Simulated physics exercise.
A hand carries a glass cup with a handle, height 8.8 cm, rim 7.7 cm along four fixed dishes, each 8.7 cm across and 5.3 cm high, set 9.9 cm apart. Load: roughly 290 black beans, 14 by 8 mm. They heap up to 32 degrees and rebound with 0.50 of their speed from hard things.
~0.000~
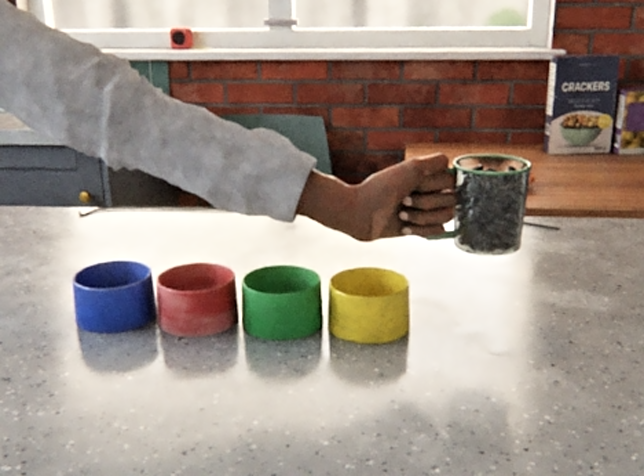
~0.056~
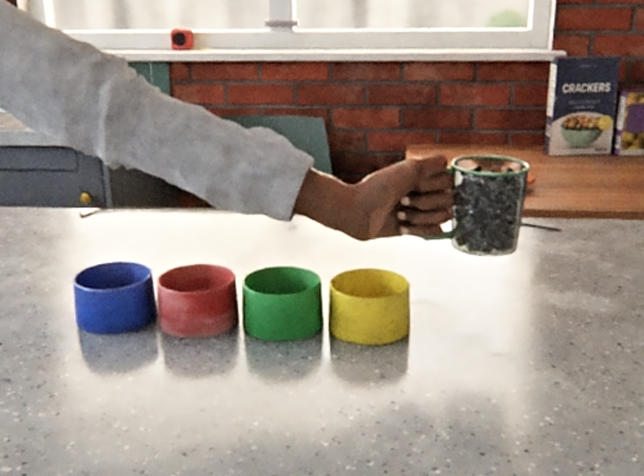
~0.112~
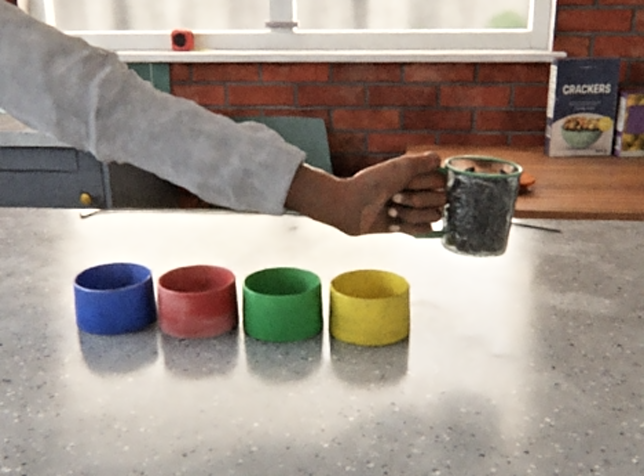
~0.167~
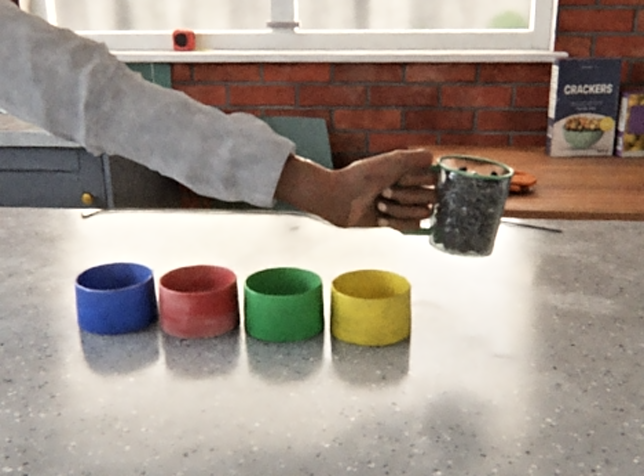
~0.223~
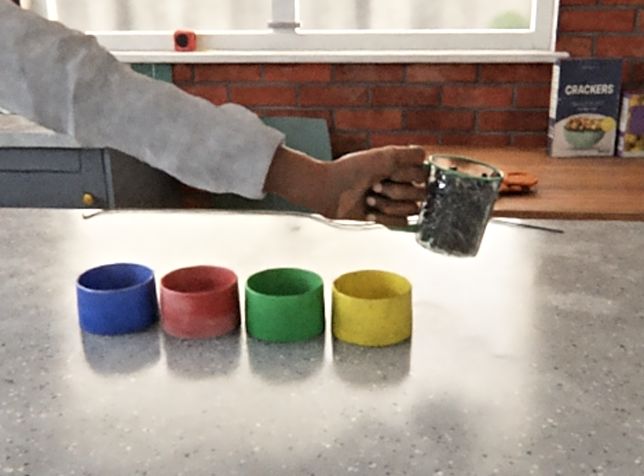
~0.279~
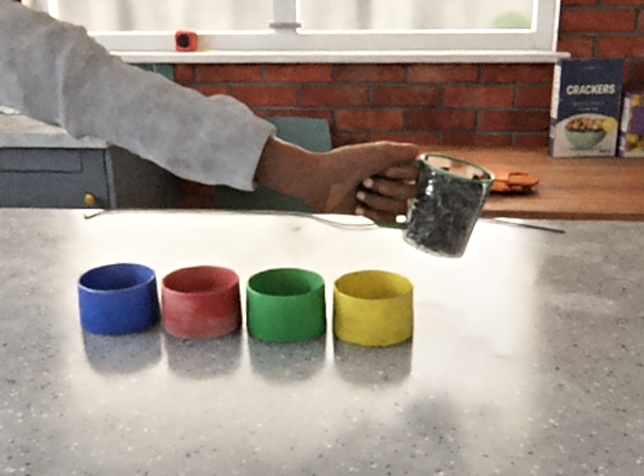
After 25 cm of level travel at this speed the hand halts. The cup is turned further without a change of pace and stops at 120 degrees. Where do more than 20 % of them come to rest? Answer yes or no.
Red: No, blue: No, green: Yes, yellow: No, counter: Yes.
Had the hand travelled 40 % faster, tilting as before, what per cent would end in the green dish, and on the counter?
Green 60; counter 30.
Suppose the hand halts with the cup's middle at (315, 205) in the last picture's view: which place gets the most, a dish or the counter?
The winner: Yellow.
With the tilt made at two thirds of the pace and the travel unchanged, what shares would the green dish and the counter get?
Green 60, counter 30.
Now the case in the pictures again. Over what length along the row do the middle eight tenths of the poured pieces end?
Some 10 cm.
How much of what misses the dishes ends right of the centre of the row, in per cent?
Roughly 100 per cent.
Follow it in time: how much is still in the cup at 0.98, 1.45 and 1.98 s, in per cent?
In turn: 100, 90, 5.
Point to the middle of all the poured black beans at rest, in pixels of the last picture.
Near (304, 312).
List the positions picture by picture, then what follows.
The first picture shows cup at (489, 205), tilt 0 degrees, lip at (530, 165), moved 0.0 cm; middle of the pieces at (490, 206); yellow dish at (369, 282); green dish at (281, 280); red dish at (196, 277); blue dish at (112, 275).
The second picture shows cup at (487, 206), tilt 1 degrees, lip at (528, 166), moved 0.3 cm; middle of the pieces at (487, 207).
The third picture shows cup at (478, 207), tilt 4 degrees, lip at (521, 169), moved 1.2 cm; middle of the pieces at (479, 208).
The fourth picture shows cup at (468, 207), tilt 7 degrees, lip at (512, 172), moved 2.5 cm; middle of the pieces at (468, 208).
The fifth picture shows cup at (456, 207), tilt 11 degrees, lip at (503, 175), moved 3.8 cm; middle of the pieces at (456, 208).
The sixth picture shows cup at (445, 207), tilt 15 degrees, lip at (494, 178), moved 5.1 cm; middle of the pieces at (445, 208); yellow dish at (373, 285); green dish at (285, 282); red dish at (200, 279); blue dish at (117, 277). The cup turns about 70 degrees a second and travels 23 cm a second.
After 0.98 s, tilt 64 degrees; cup holds 100 %.
Then, at 1.45 s, tilt 97 degrees; cup holds 90 %, green 5 %.
Then, at 1.98 s, tilt 120 degrees; cup holds 5 %, green 60 %, yellow 5 %.
In the end, at 3.0 s, red 0 %, blue 0 %, green 65 %, yellow 5 %, counter 30 %.
